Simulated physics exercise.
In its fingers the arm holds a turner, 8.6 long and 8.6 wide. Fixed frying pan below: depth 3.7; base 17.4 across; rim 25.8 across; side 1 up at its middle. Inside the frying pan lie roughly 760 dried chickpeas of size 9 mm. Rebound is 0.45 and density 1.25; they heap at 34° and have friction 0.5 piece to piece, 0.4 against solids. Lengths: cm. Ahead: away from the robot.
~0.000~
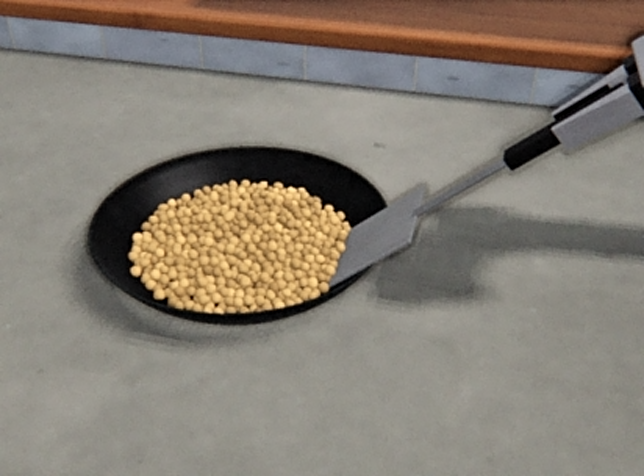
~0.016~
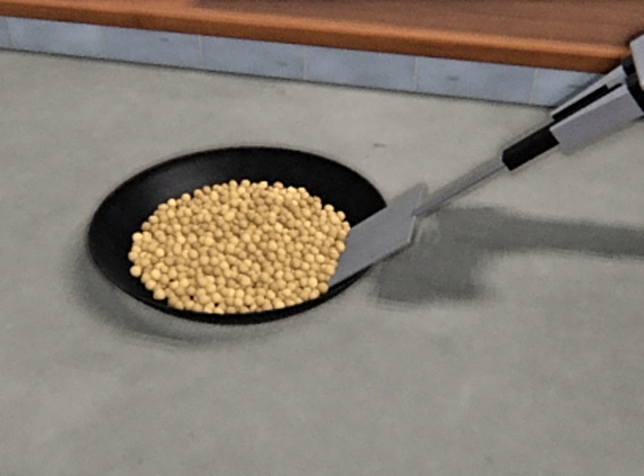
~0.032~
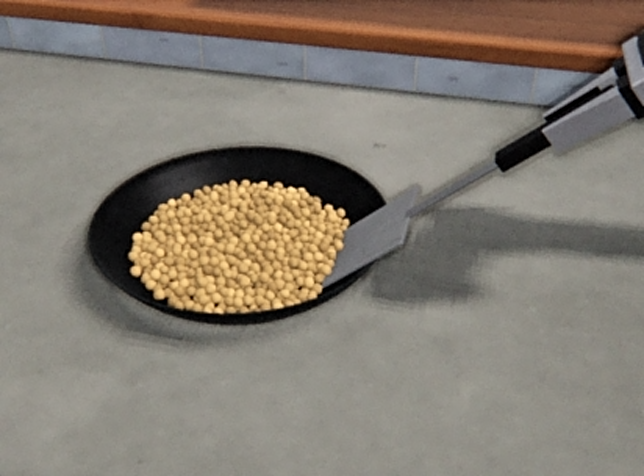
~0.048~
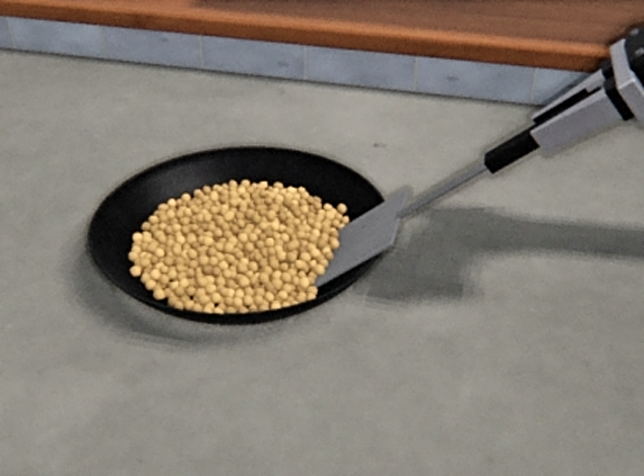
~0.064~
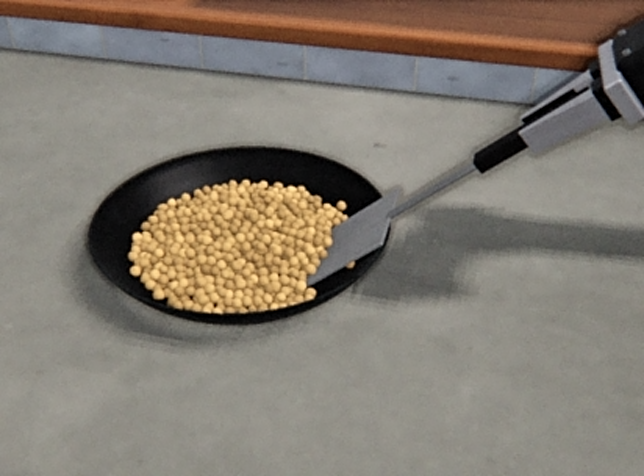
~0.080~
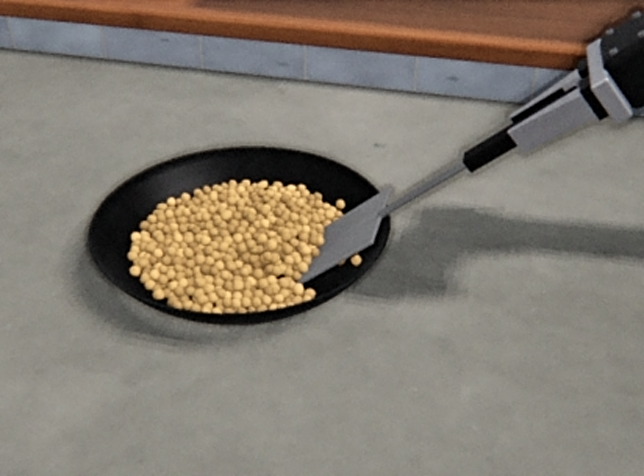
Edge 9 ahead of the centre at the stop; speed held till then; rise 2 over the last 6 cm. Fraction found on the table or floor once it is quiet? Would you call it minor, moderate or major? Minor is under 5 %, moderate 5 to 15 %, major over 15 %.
I would call it moderate.
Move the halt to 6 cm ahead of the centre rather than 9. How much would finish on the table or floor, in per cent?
In that case about 0 percent ends on the table or floor.
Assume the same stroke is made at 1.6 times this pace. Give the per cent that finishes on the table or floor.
Estimate: Close to 20 %.
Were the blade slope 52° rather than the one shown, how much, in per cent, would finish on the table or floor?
I'd put it at about 10 per cent.
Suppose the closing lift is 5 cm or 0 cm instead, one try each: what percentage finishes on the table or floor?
Some 10 and 10 per cent.
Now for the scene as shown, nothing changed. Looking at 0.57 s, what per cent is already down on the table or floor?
Close to 10 per cent of the load.
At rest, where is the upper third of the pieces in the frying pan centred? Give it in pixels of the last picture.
It is centred around (147, 216).
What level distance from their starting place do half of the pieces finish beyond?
Near 4 cm, measured level.
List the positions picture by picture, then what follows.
In the first picture, turner top edge at (418, 213), sloping 42°; upper third of the load around (242, 237), from x 135 to 345, top at y 185; 764 in the frying pan.
In the second picture, turner top edge at (417, 213), sloping 42°; upper third of the load around (242, 237), from x 135 to 345, top at y 185.
In the third picture, turner top edge at (410, 214), sloping 42°; upper third of the load around (244, 237), from x 135 to 345, top at y 185.
In the fourth picture, turner top edge at (401, 215), sloping 42°; upper third of the load around (253, 238), from x 135 to 345, top at y 185.
In the fifth picture, turner top edge at (391, 215), sloping 42°; upper third of the load around (254, 236), from x 135 to 350, top at y 185.
In the sixth picture, turner top edge at (382, 213), sloping 42°; upper third of the load around (252, 234), from x 135 to 355, top at y 185; 764 in the frying pan.
By 0.19 s, sloping 42°, highest piece 4 above the table; 764 in the frying pan.
By 0.31 s, sloping 42°, highest piece 5 above the table; 764 in the frying pan.
By 0.57 s, sloping 42°, highest piece 5 above the table; 689 in the frying pan, 71 on the table or floor, 4 on the blade or in flight.
By 1.62 s, sloping 42°, highest piece 5 above the table; 689 in the frying pan, 75 on the table or floor.
Final count, 689 in the frying pan, 75 on the table or floor. That is 10 % on the table or floor.
